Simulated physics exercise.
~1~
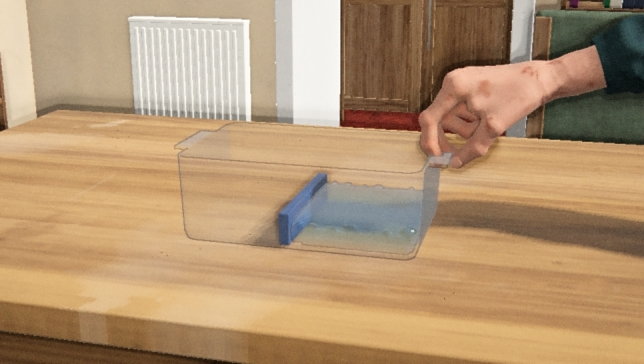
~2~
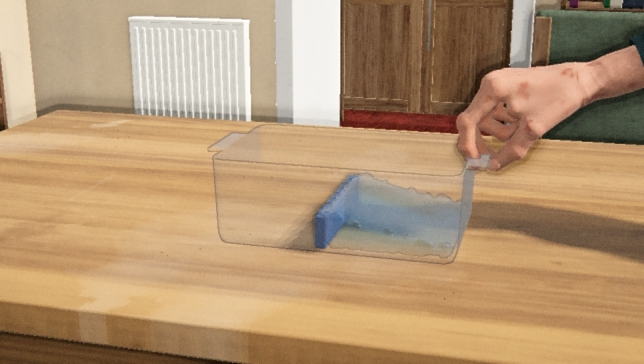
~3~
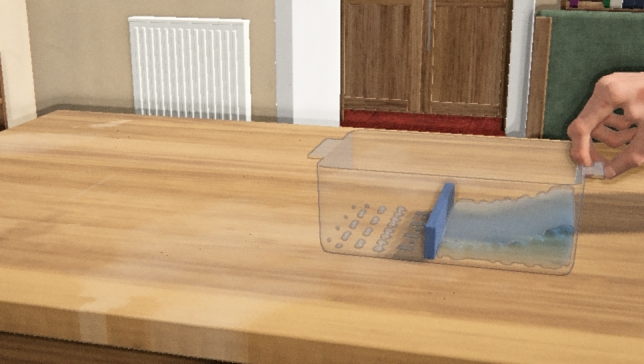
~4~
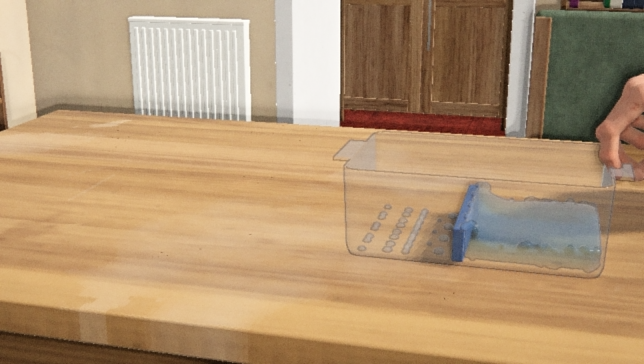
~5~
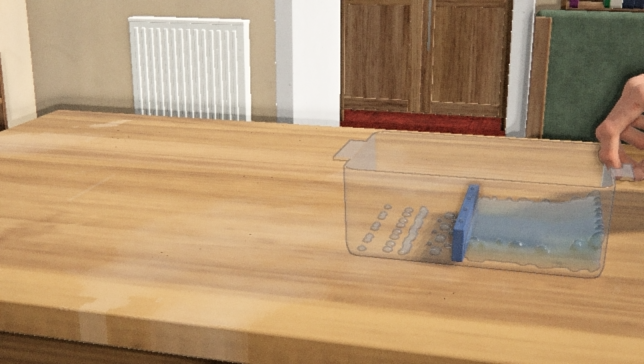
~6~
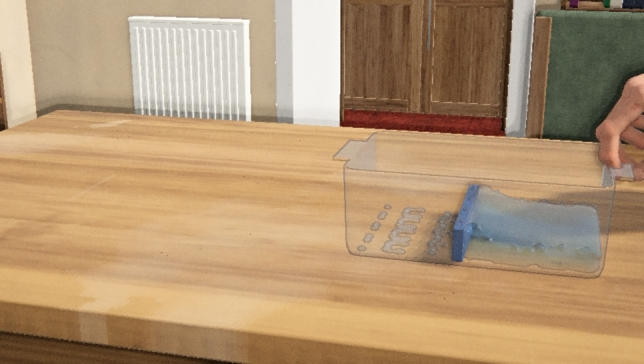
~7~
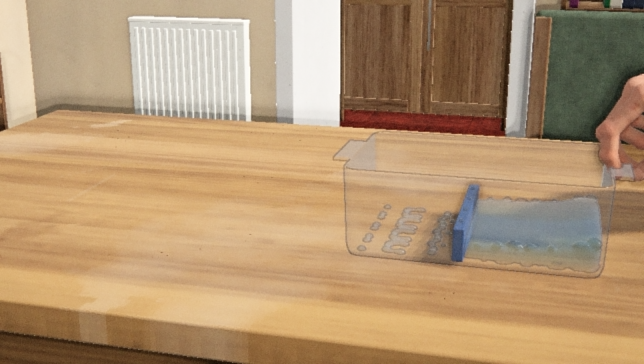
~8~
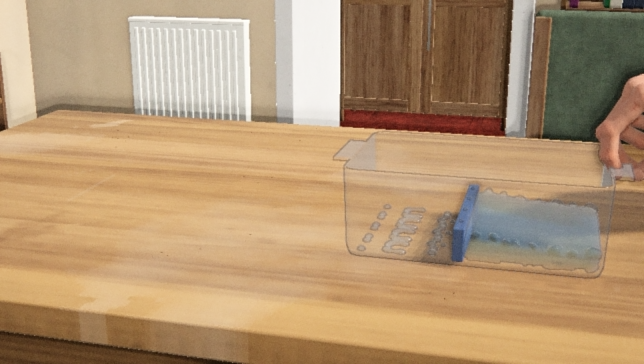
On a wooden table, a hand pulls a clear box right, water sloshing behind a blue divider, a little ending up left.
